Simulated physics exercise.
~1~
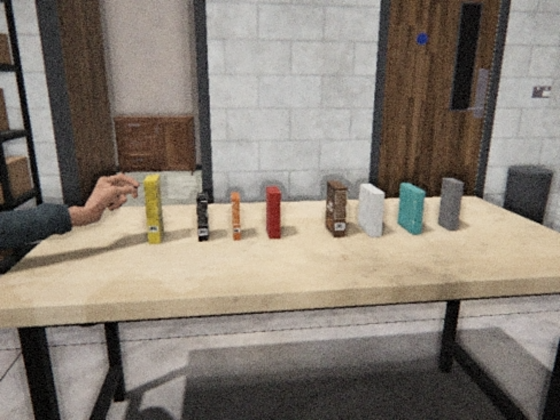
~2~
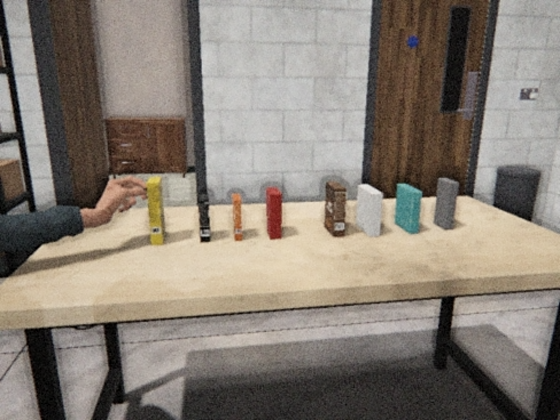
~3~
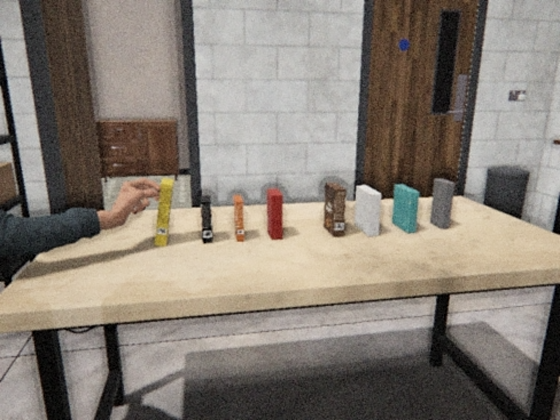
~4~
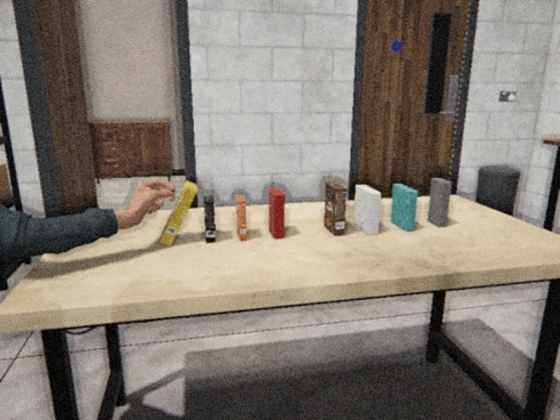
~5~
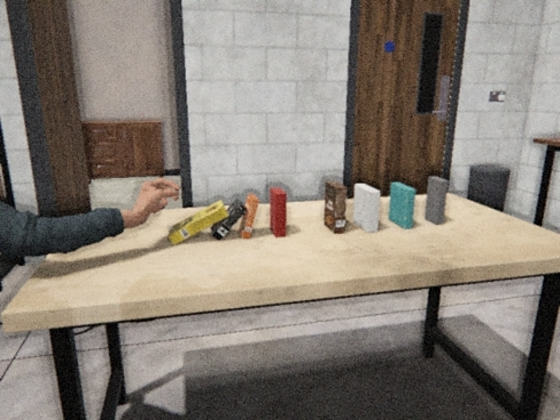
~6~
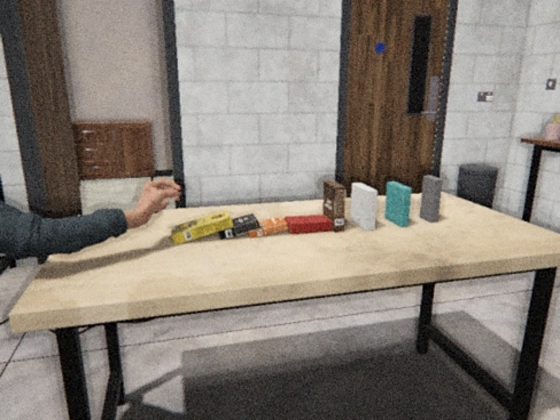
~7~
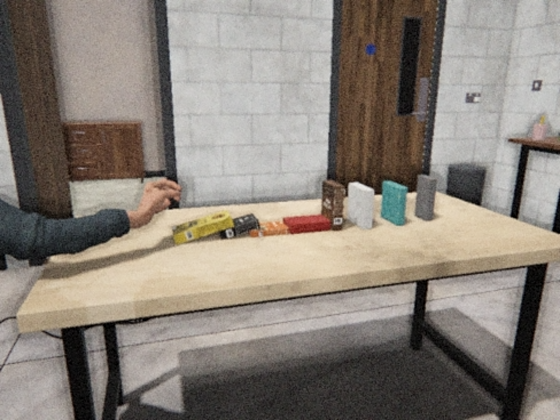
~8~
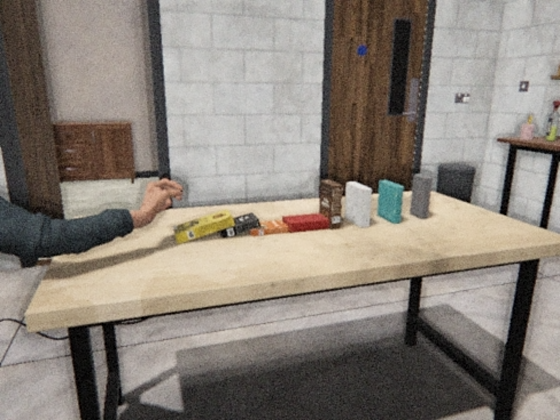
A hand tips the yellow packet, toppling black, orange and red while four others stay standing.
